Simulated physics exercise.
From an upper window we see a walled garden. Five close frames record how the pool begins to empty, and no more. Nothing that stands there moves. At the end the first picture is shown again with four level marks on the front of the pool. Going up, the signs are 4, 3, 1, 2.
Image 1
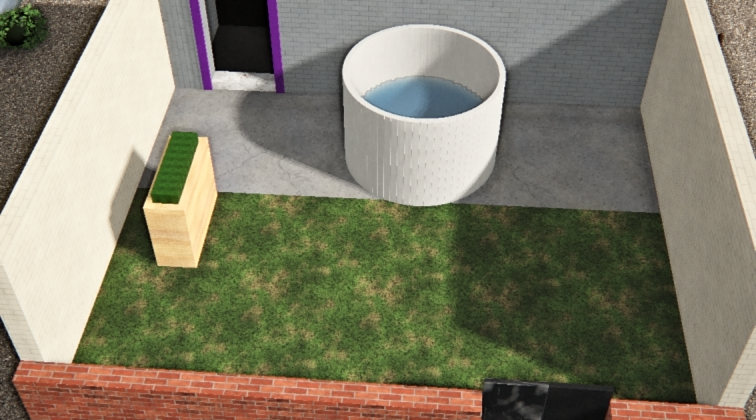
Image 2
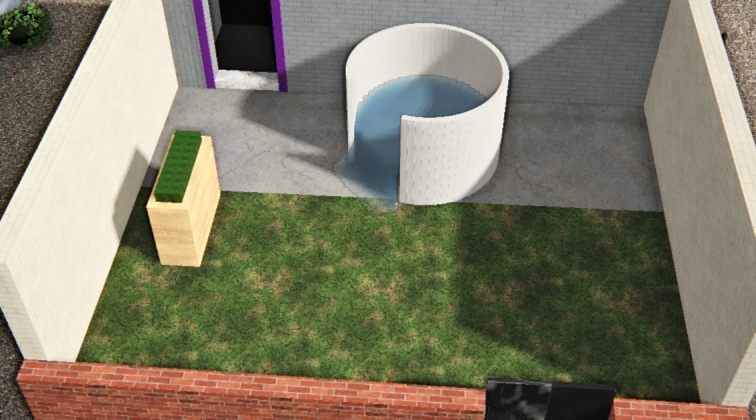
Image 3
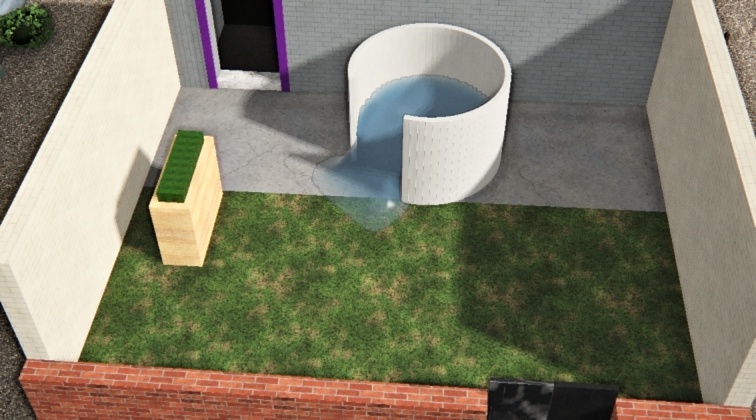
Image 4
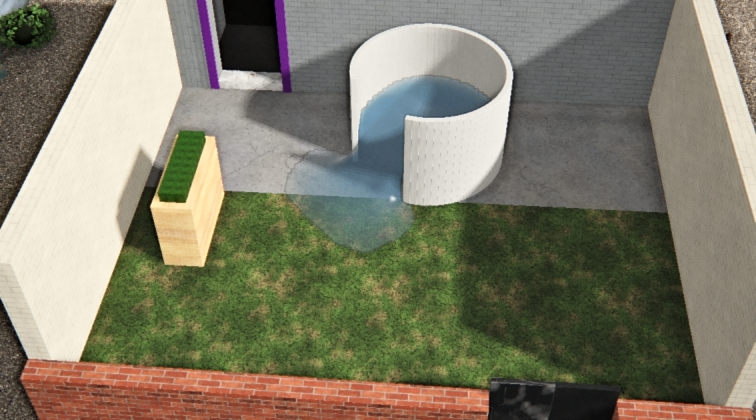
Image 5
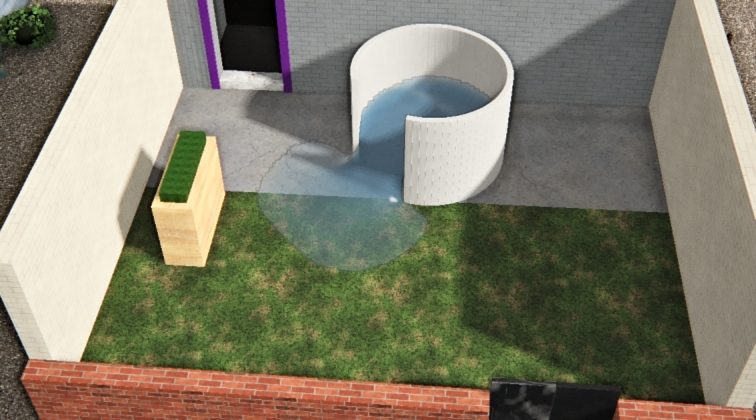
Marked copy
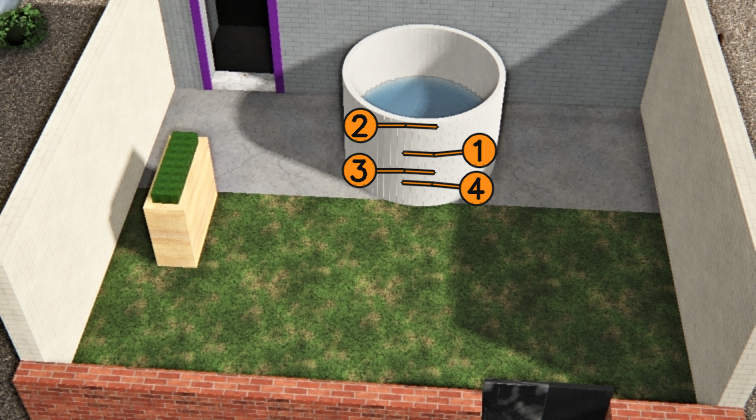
The clip opens on a walled garden seen from above, with still water in a round white pool near a purple doorway. A gap appears in the pool's front left side and water pours through it, spreading in a widening fan across the grey paving and onto the grass.
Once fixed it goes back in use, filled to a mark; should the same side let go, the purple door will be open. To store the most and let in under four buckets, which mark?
Line 1.
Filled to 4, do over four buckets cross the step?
No.
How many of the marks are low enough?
Three of them.
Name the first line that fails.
2 it is.
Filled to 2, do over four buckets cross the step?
Yes, that goes wrong.
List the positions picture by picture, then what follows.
The first frame shows water in the pool at rest, its middle at (422, 119); foot of the purple doorway at (244, 90); shut gate at (546, 392).
The second frame shows front seen at (342, 161), 1 % of the ground wet.
The third frame shows front seen at (375, 224), 2 % of the ground wet.
The fourth frame shows front seen at (354, 242), 5 % of the ground wet.
The fifth frame shows front seen at (317, 255), 9 % of the ground wet.
On the marked copy, 1 at (419, 154); 2 at (420, 126); 3 at (418, 171); 4 at (418, 183); from the bottom up 4, 3, 1, 2.
For line 1, a splash gets over, under a bucket.
For line 2, about 9 bucketfuls get in.
For line 3, nothing gets over.
For line 4, nothing gets over.
